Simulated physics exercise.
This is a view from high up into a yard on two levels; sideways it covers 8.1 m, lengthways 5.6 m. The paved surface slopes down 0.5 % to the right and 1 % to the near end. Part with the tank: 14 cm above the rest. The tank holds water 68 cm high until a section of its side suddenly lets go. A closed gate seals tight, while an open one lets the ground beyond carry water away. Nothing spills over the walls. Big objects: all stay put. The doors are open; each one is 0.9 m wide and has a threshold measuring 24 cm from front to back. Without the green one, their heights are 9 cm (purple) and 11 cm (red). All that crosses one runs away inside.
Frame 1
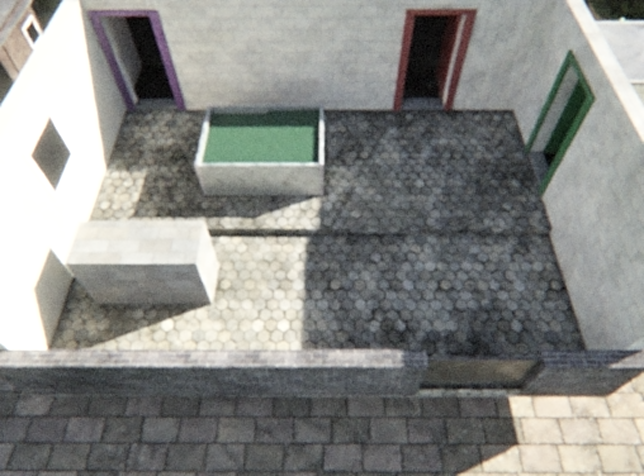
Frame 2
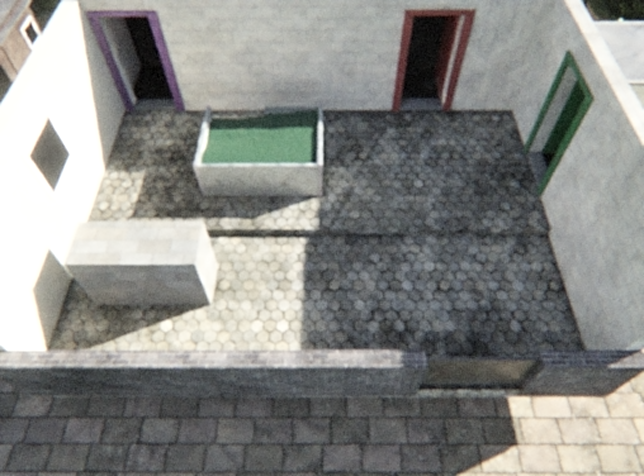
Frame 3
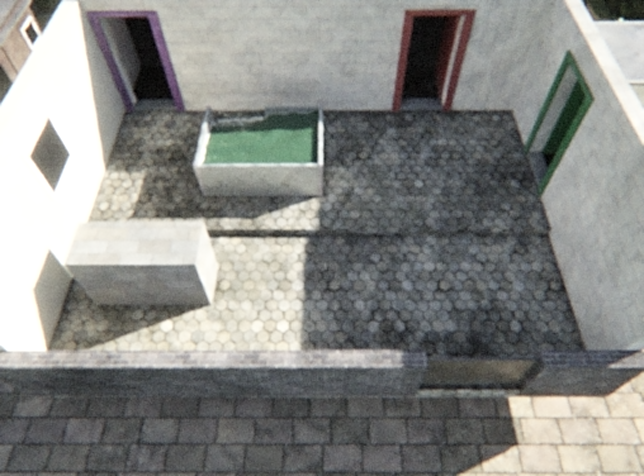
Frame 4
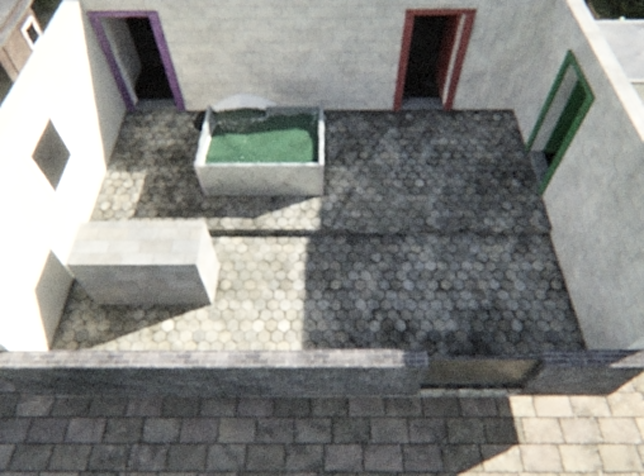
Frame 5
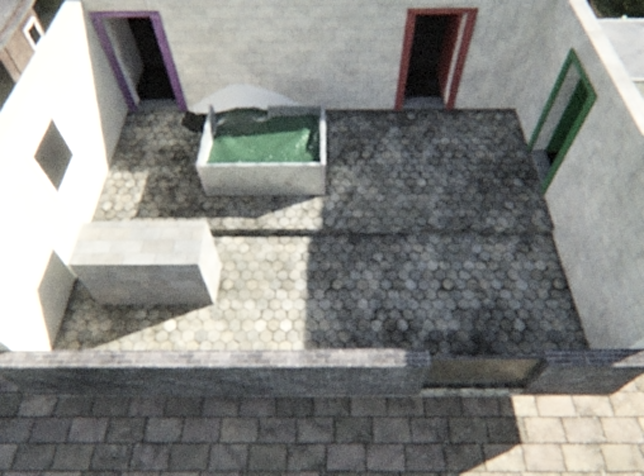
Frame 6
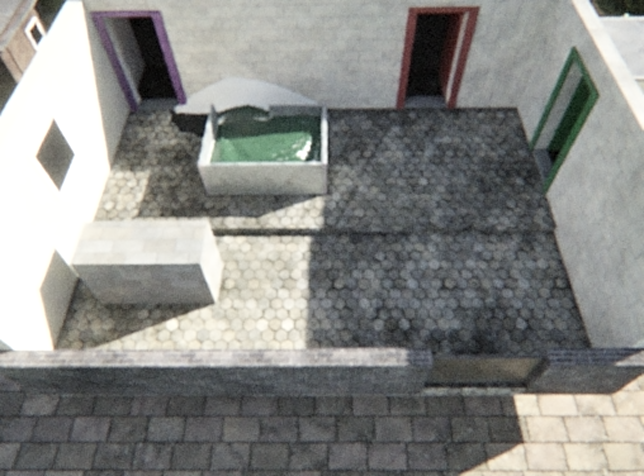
A walled yard with purple, red and green doorways held a pale tank of green liquid, which stirred at its far side, then poured over the back and spread behind it along the wall.
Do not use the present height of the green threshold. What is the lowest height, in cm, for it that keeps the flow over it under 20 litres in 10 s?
It would need to be about 8 cm high.
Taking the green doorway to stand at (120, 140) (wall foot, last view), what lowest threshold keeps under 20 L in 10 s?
About 23 cm.
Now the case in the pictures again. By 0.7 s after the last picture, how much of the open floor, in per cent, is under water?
Roughly 15 percent of the floor.
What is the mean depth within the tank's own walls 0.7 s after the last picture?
Average depth: Approx. 42 cm.
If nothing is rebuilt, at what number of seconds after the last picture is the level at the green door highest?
The depth peaks at about 2.4 seconds.
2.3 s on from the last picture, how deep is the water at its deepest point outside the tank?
26 cm.
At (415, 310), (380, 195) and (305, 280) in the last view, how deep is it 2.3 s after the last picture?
About 0, 0 and 0 cm respectively.
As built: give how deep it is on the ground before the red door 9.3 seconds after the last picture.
2.0 cm.
Then, 0.7 s after the last picture water covers 15 % of the floor, deepest (48 cm) near (242, 109); it has not reached the green door.
Then, 2.3 s after the last picture water covers 40 % of the floor, deepest (26 cm) near (241, 115); 15 cm at the green door, 0 litres in over its 10 cm threshold.
Then, 9.3 s after the last picture water covers 85 % of the floor, deepest (14 cm) near (576, 371); 4 cm at the green door, 8 litres in over its 10 cm threshold.
At the green door as built, the water peaked near 15 cm, 2.3 s after the last picture.
With a threshold of 7 cm, 27 litres would have come in within the 10 s; with 9.5 cm, 10 litres. So under 20 litres takes about 8 cm.
